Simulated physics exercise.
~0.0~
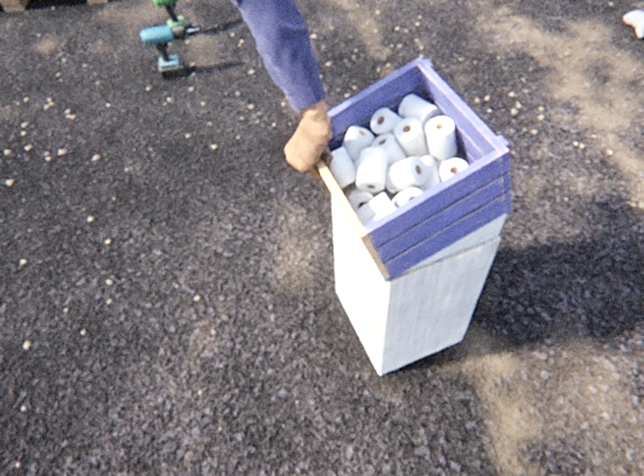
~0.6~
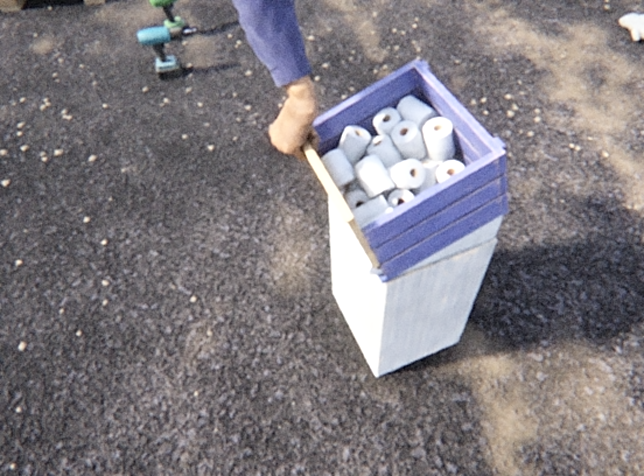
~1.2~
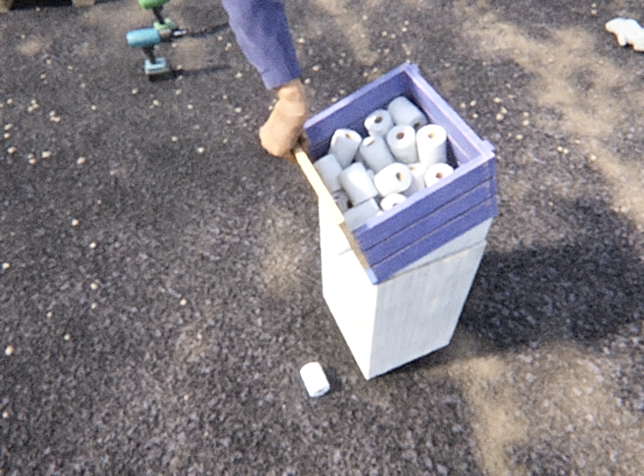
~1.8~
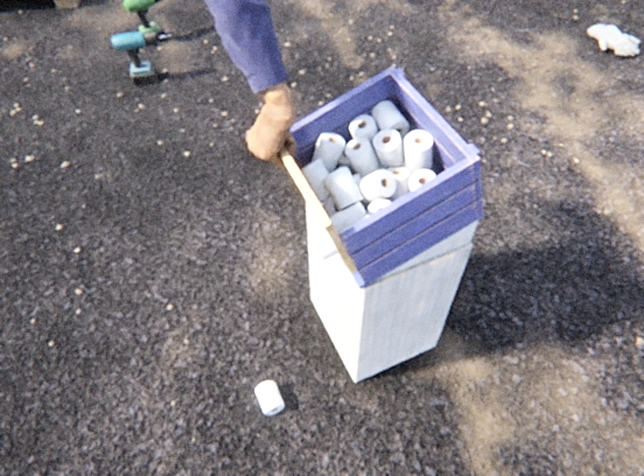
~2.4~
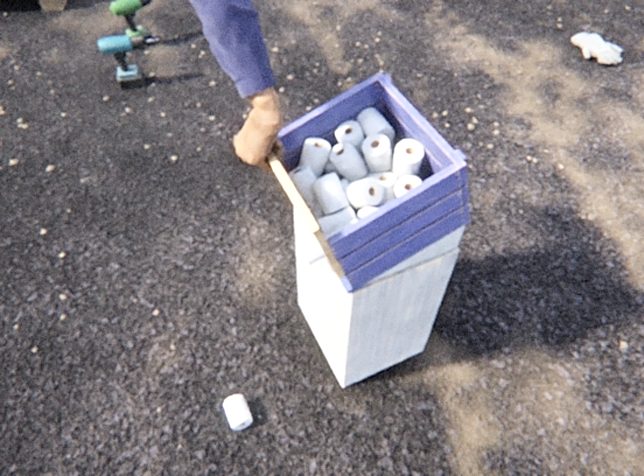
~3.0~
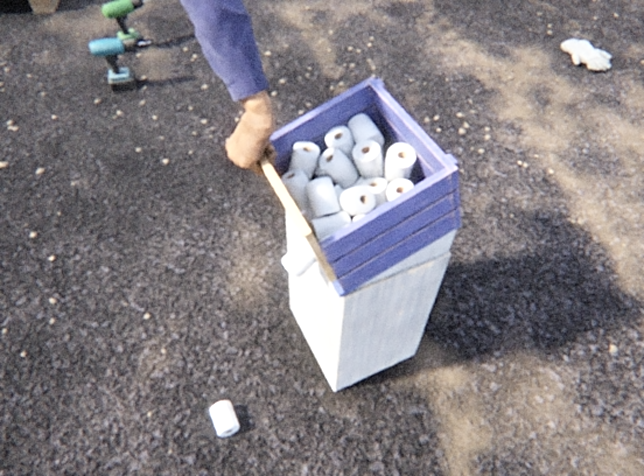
A hand in a blue sleeve grips the pale wooden gate on the left side of a blue slatted bin, seen from above on dark, gravelly ground. The bin is filled with white paper rolls and rests on a tall white box, with two green and teal power drills at upper left. The hand draws the gate slightly up and left, and a single roll drops out beside the box. It lands on the ground at lower left while the view shifts gently. The gate then stays put, and the other rolls remain heaped inside the bin.
